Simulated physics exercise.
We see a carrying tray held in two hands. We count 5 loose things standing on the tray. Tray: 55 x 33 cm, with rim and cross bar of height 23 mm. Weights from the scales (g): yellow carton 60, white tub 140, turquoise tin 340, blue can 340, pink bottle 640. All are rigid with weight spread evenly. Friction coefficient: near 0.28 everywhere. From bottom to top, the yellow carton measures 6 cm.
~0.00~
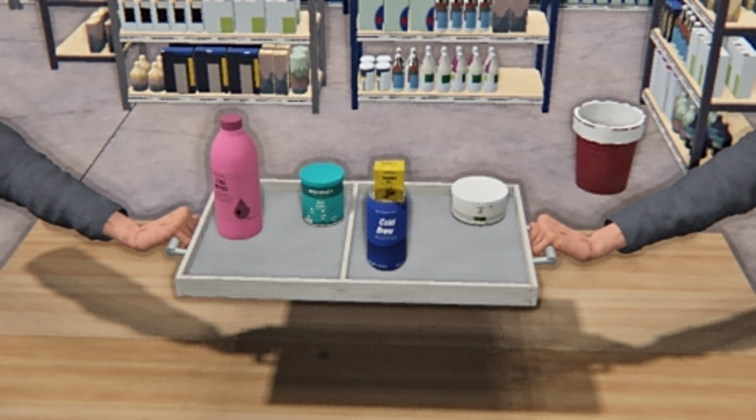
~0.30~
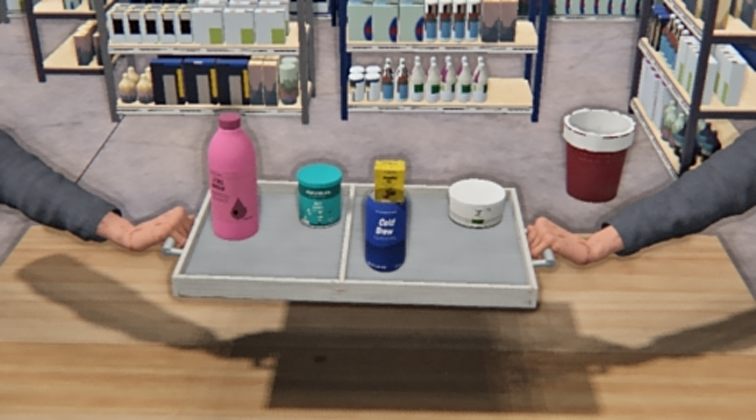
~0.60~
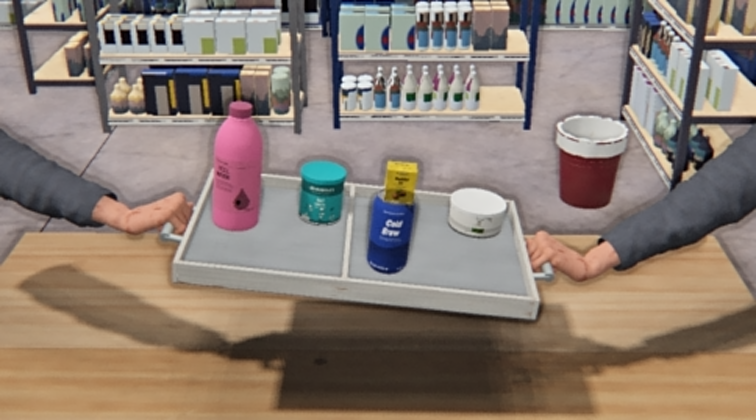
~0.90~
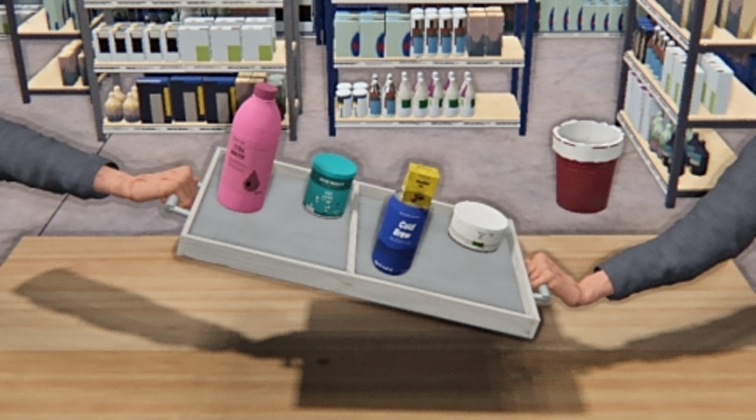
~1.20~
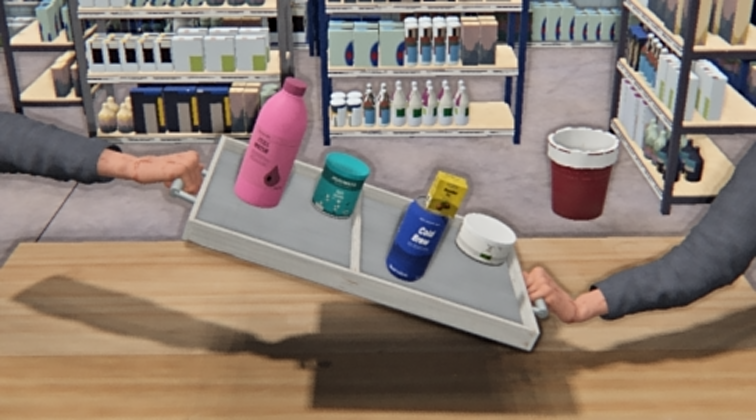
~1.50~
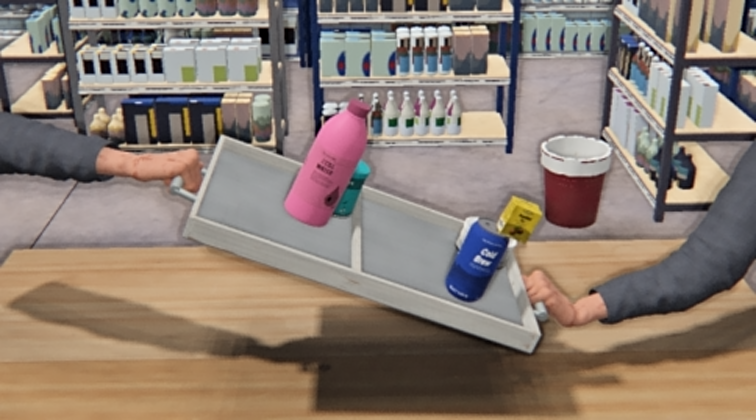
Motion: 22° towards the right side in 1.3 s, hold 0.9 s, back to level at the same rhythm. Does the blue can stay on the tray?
No. It is going to be missing from the tray.
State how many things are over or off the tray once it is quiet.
It adds up to 3.
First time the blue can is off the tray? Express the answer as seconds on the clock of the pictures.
It happens near 1.8 s.
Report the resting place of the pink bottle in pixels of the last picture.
Roughly at (489, 231) in the last picture.
By 1.80 s, tray at 22°, right edge down; yellow carton now off the tray; blue can rocked 55° off its seat near (541, 281); pink bottle rocked 28° off its seat.
By 2.20 s, tray at 22°, right edge down; blue can now off the tray; pink bottle on its side; white tub 2 cm from its spot.
When it is over (4.1 s), off the tray, yellow carton and blue can; lying over on the tray, pink bottle; the other 2 within 5 cm of the start. In the last view, blue can near (607, 373).
